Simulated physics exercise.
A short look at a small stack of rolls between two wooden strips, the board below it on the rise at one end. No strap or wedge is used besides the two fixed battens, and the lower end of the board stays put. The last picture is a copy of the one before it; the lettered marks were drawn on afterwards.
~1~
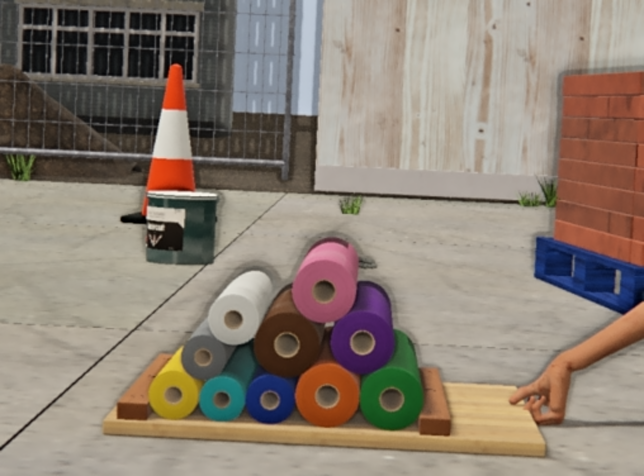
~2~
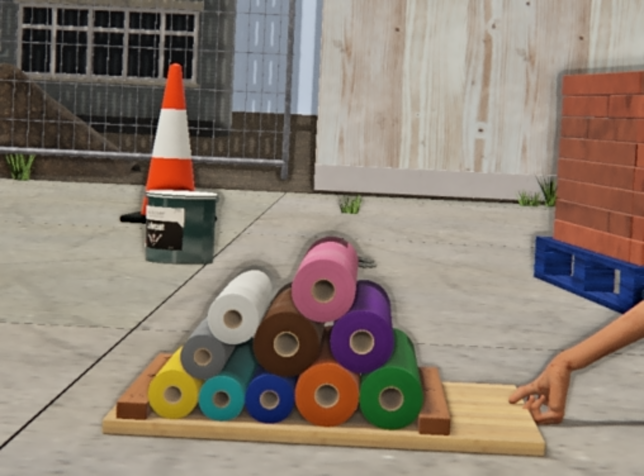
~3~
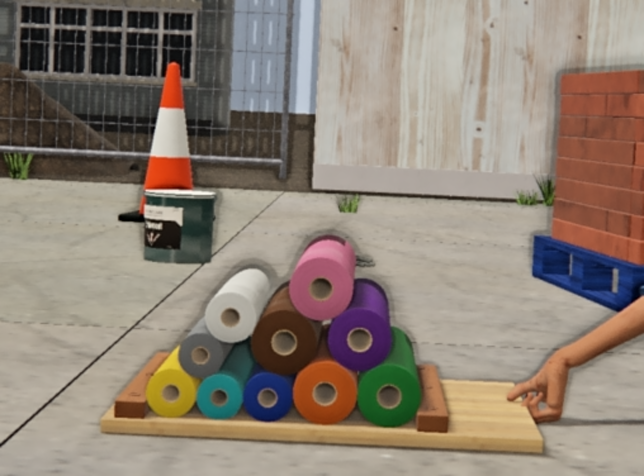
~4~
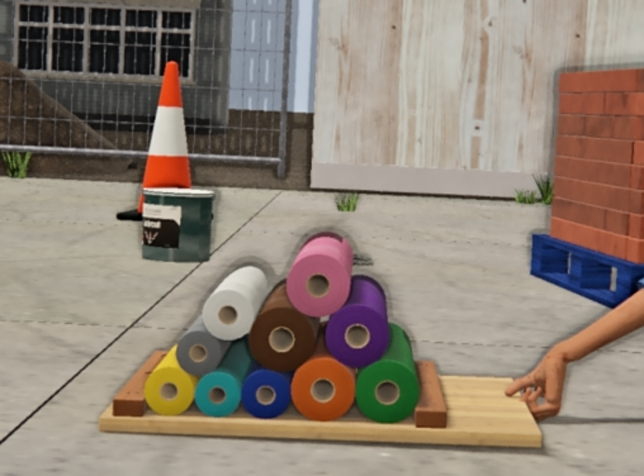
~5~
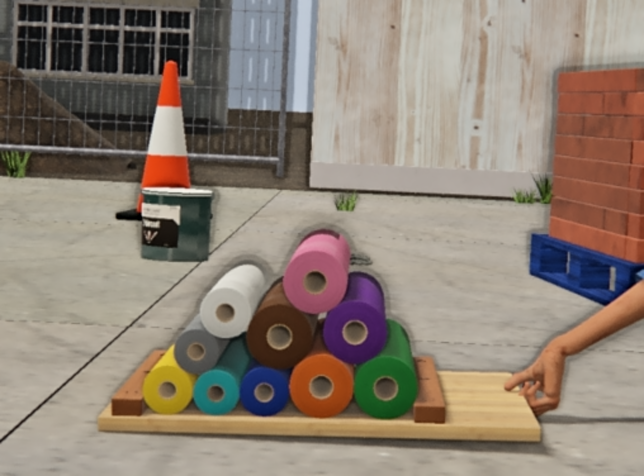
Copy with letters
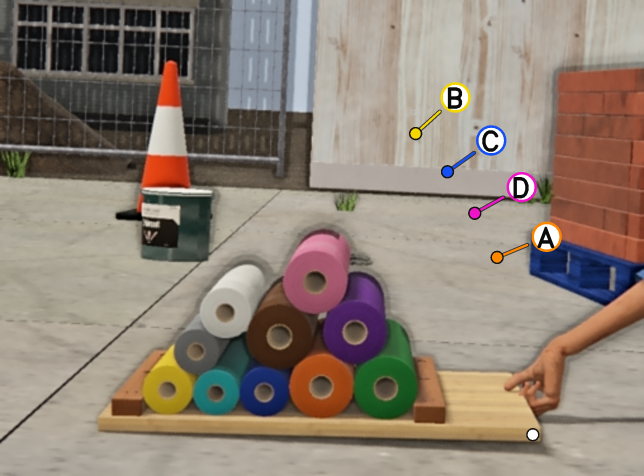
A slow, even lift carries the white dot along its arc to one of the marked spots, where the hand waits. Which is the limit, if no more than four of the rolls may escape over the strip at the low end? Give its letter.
Raise it to A.
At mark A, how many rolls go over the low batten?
With A, four.
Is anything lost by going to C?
Yes, at C.
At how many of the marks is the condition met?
The number is one.
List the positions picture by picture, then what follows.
The first picture shows blue roll (270, 400); orange roll (327, 396); green roll (392, 400).
The second picture shows green roll (391, 398); grey roll (203, 356).
The third picture shows board (326, 398); green roll (389, 396); white roll (231, 317).
The fourth picture shows board (325, 394); yellow roll (169, 391); turquoise roll (218, 395).
The fifth picture shows board (323, 392); yellow roll (167, 390); turquoise roll (216, 393).
On the marked copy, A at (497, 258); B at (415, 134); C at (447, 172); D at (475, 213); the white dot at (533, 435).
With A. Early on, board at 16°.
Further on, board at 26°.
At the end, board at 26°, four over the low batten (grey, brown, white, pink).
As for the rest, B eight over the low batten; C five over the low batten; D five over the low batten.
